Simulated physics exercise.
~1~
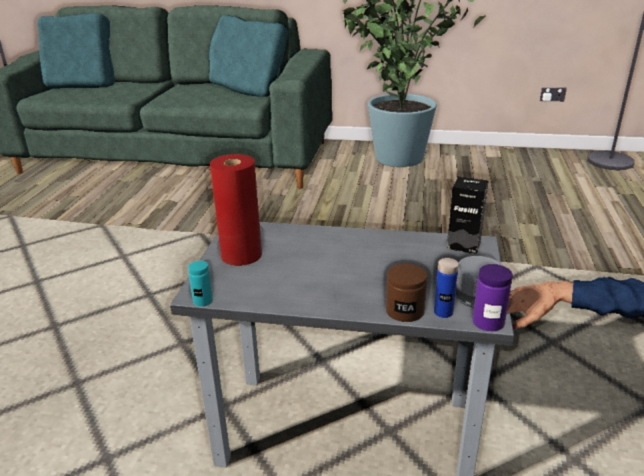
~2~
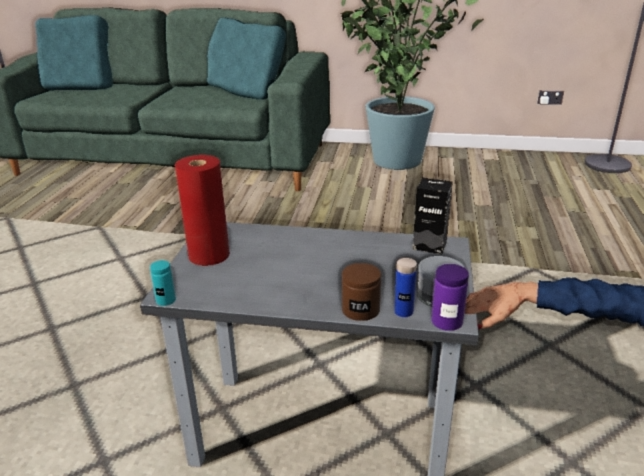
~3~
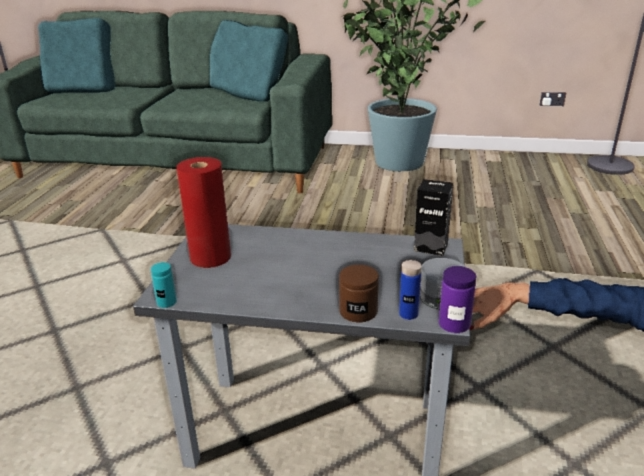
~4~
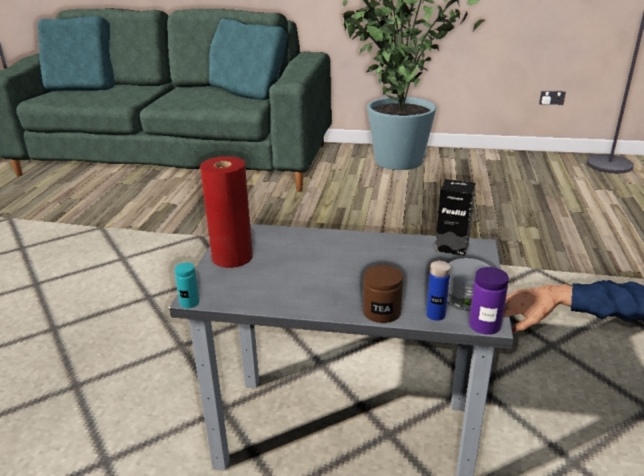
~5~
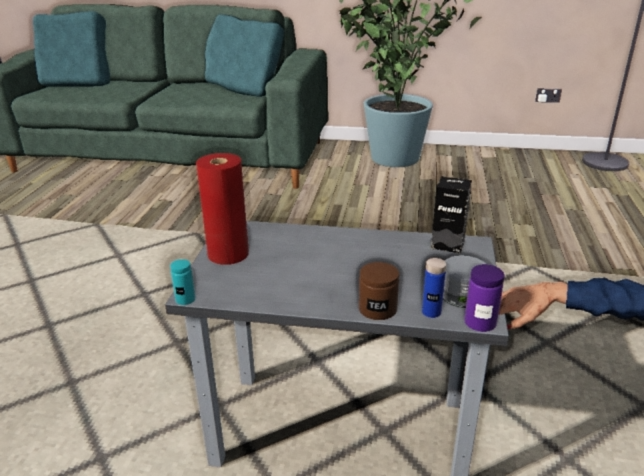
A light grey table stands on a patterned rug in a living room, seen from slightly above by a gently swaying camera, with a green sofa and a potted plant behind. It holds a red roll and turquoise shaker on the left, a brown tea jar, blue shaker and purple jar towards the front right, and a grey tub and black carton behind them. A hand at the right end moves the table left, then back right. The brown jar slides a little, ending upright farther left on the tabletop, while the others stay roughly in place.
